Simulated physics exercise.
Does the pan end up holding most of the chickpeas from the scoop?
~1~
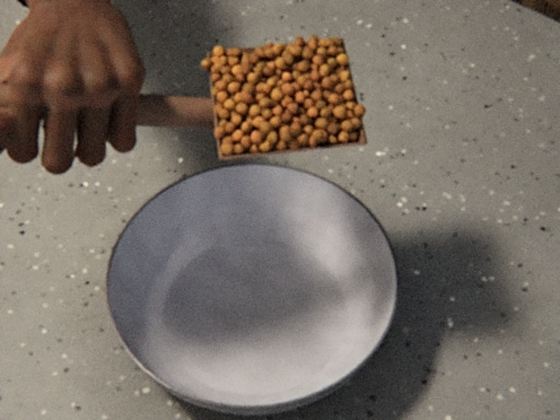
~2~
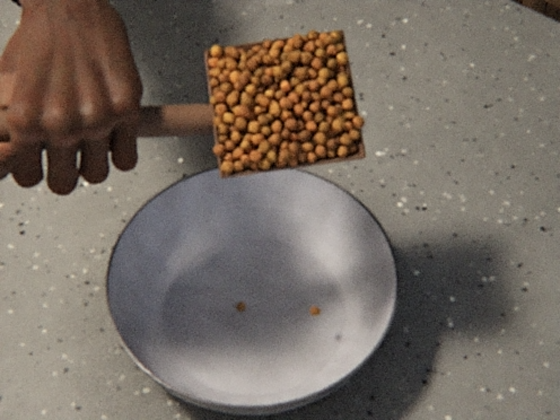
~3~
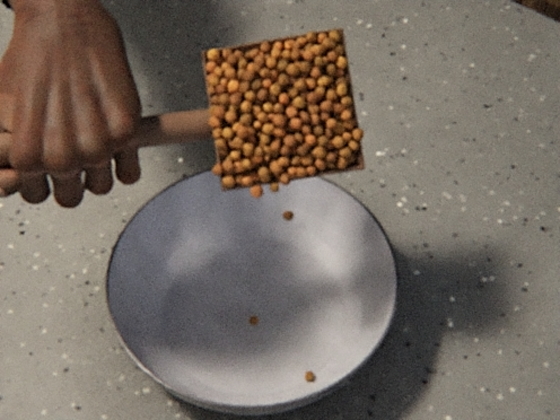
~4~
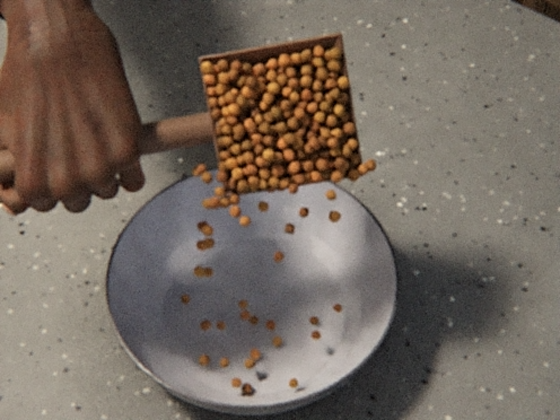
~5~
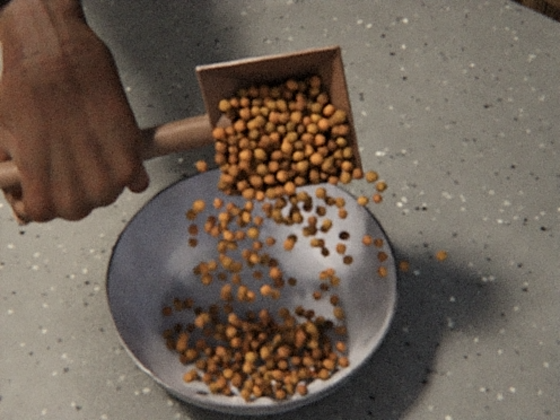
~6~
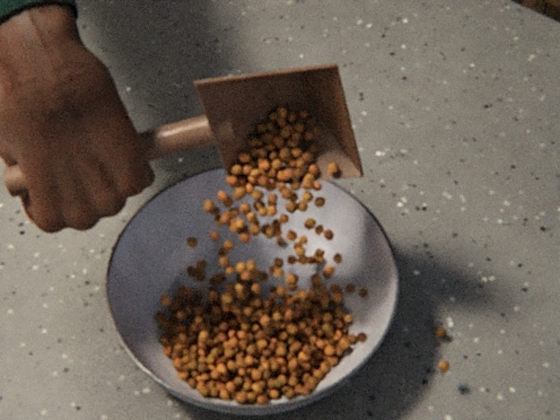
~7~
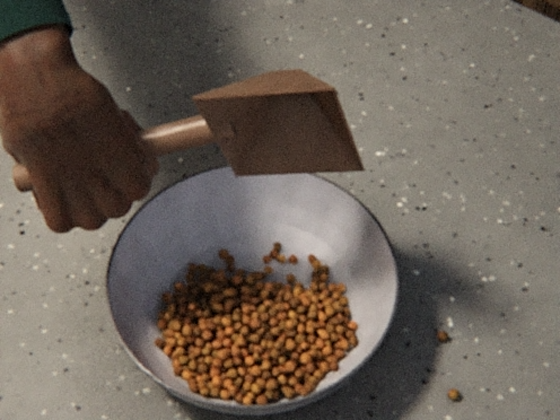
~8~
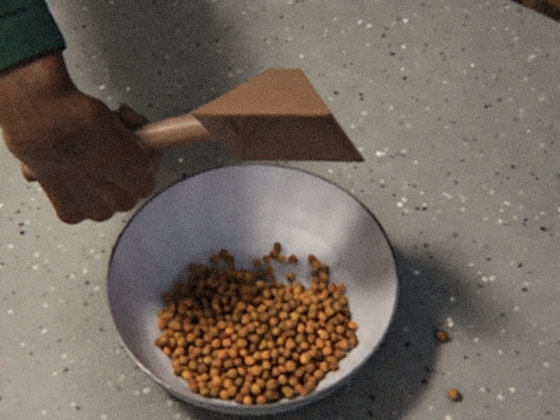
Yes, nearly all of the chickpeas pour into the pan and settle in a heap, with only a few lying on the counter to the right.
